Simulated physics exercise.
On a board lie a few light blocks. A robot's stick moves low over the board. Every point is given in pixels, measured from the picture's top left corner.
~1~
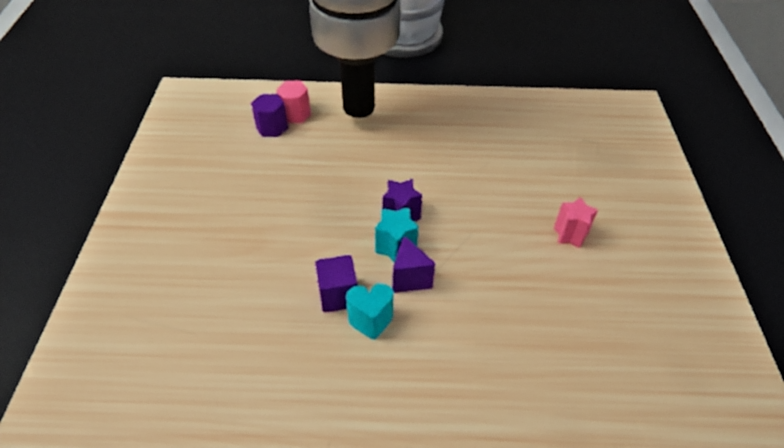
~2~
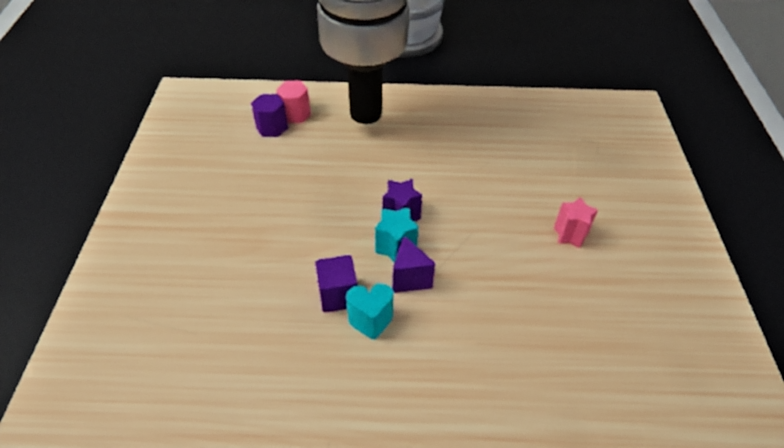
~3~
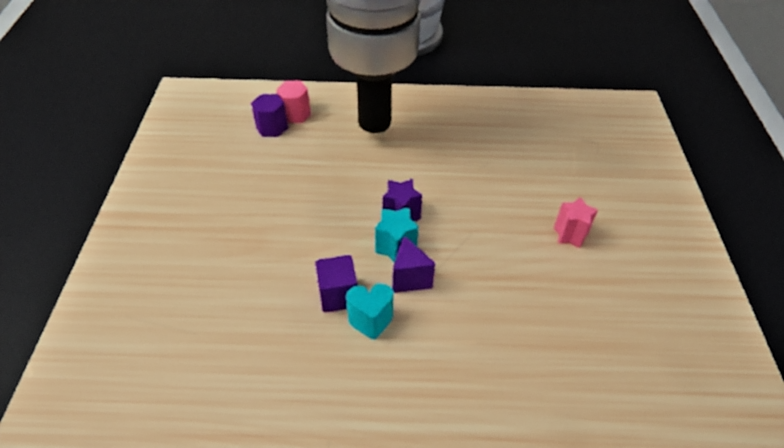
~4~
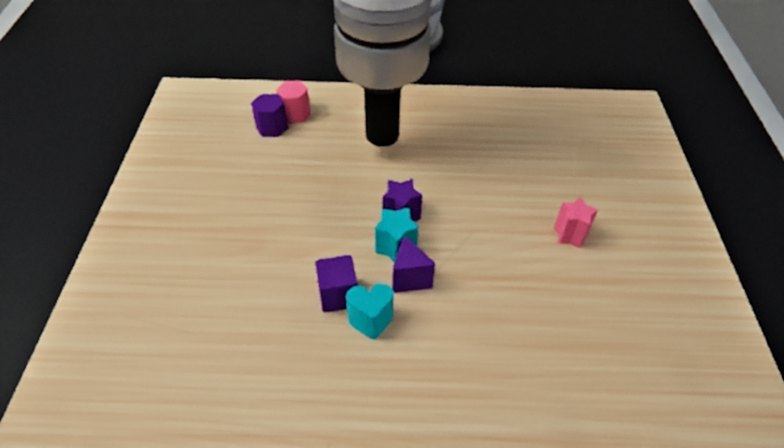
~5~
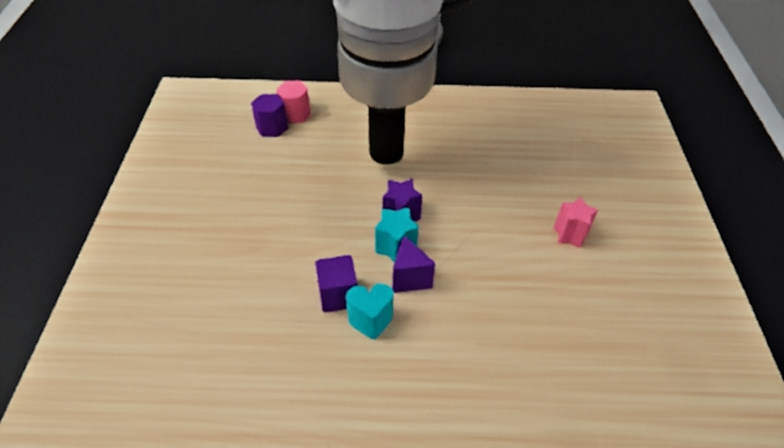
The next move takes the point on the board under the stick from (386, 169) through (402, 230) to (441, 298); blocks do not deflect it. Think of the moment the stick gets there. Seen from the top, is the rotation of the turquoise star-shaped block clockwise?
Final answer: Yes.
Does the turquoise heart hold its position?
Short answer: No.
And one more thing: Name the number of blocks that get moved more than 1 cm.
I'd say three or more blocks get shifted by more than about 1 cm.
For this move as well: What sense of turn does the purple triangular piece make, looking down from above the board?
It rotates counterclockwise.
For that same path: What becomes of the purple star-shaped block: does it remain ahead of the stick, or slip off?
At that point it is up front.
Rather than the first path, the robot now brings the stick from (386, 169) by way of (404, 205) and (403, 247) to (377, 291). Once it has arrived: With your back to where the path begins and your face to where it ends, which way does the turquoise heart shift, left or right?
Picture yourself facing from the start of the path to its end: The turquoise heart moves off to your right.
What follows on the original path. One third of the way, stick (397, 194); turquoise star-shaped block (398, 234), turned 25° clockwise; purple star-shaped block (408, 207), turned 15° anticlockwise; purple triangular piece (412, 264).
Two thirds of the way, stick (411, 240); turquoise heart (366, 310), turned 30° clockwise; turquoise star-shaped block (395, 282), turned 25° clockwise; purple star-shaped block (419, 258); purple triangular piece (425, 304), turned 75° anticlockwise.
At the end, stick (443, 285); turquoise heart (358, 321), turned 60° clockwise; turquoise star-shaped block (402, 310), turned 75° clockwise; purple star-shaped block (449, 307); purple triangular piece (437, 341), turned 50° anticlockwise.
